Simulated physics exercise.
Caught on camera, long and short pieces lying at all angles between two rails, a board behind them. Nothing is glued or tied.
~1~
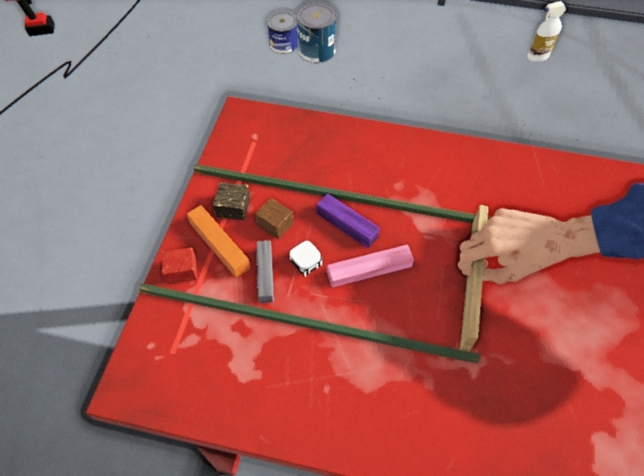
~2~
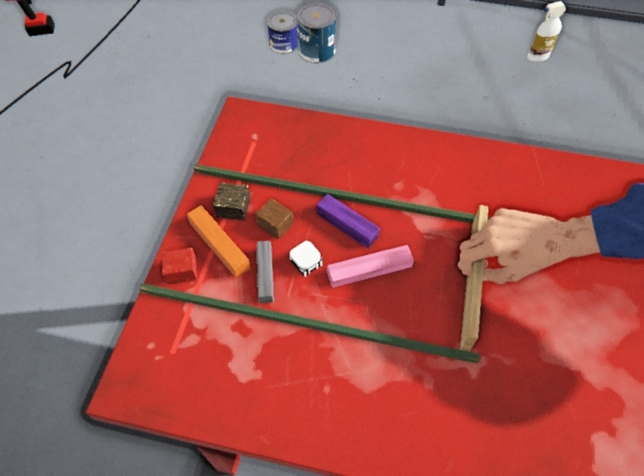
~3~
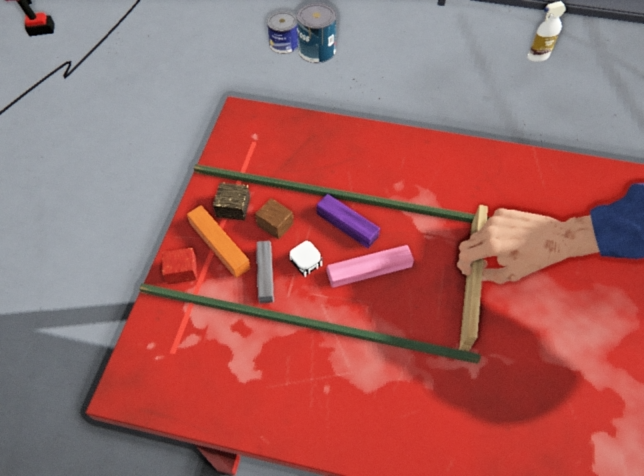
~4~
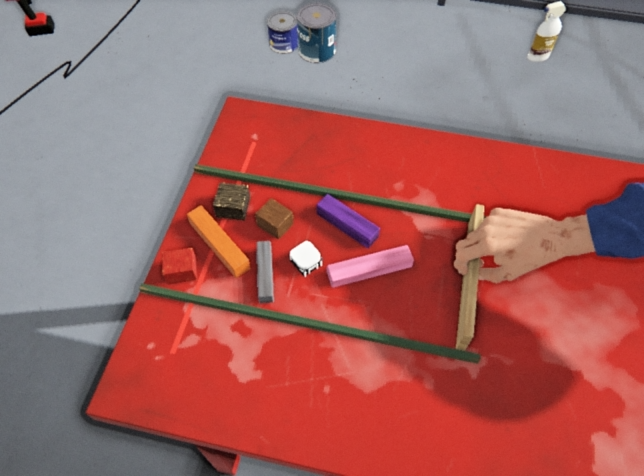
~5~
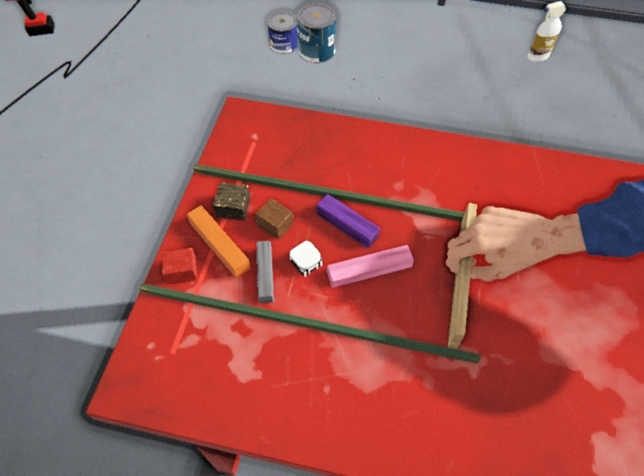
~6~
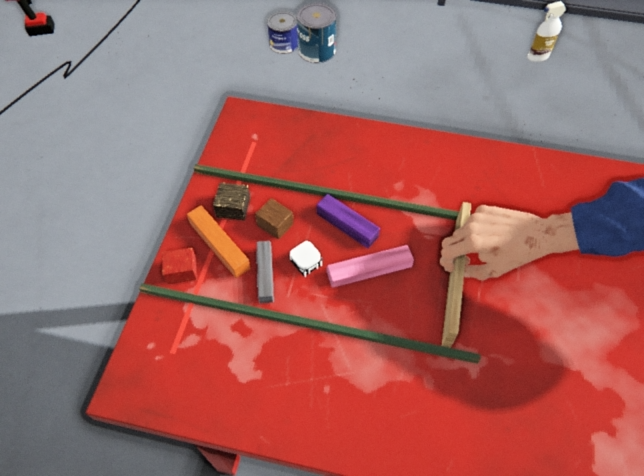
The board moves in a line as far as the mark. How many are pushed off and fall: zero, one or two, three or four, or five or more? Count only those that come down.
The number that fall off is three or four.
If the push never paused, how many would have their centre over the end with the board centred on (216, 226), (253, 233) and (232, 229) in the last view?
Past the end: 3, 0 and 1.
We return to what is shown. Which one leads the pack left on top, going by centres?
Foremost is the grey stick.
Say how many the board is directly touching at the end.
The number is 2.
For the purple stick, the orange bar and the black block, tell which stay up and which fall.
The purple stick remains up, the orange bar comes down, the black block goes over.
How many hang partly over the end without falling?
It comes to 2.
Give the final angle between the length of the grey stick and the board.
Some 30 degrees.
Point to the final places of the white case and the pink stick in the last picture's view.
The white case stops around (186, 234); the pink stick around (202, 249).
A little later, none off yet; red block at rest near (180, 266); black block at rest near (232, 202); orange bar at rest near (218, 241).
When it is over, the number that fall off is three or four; down, orange bar, black block and red block.
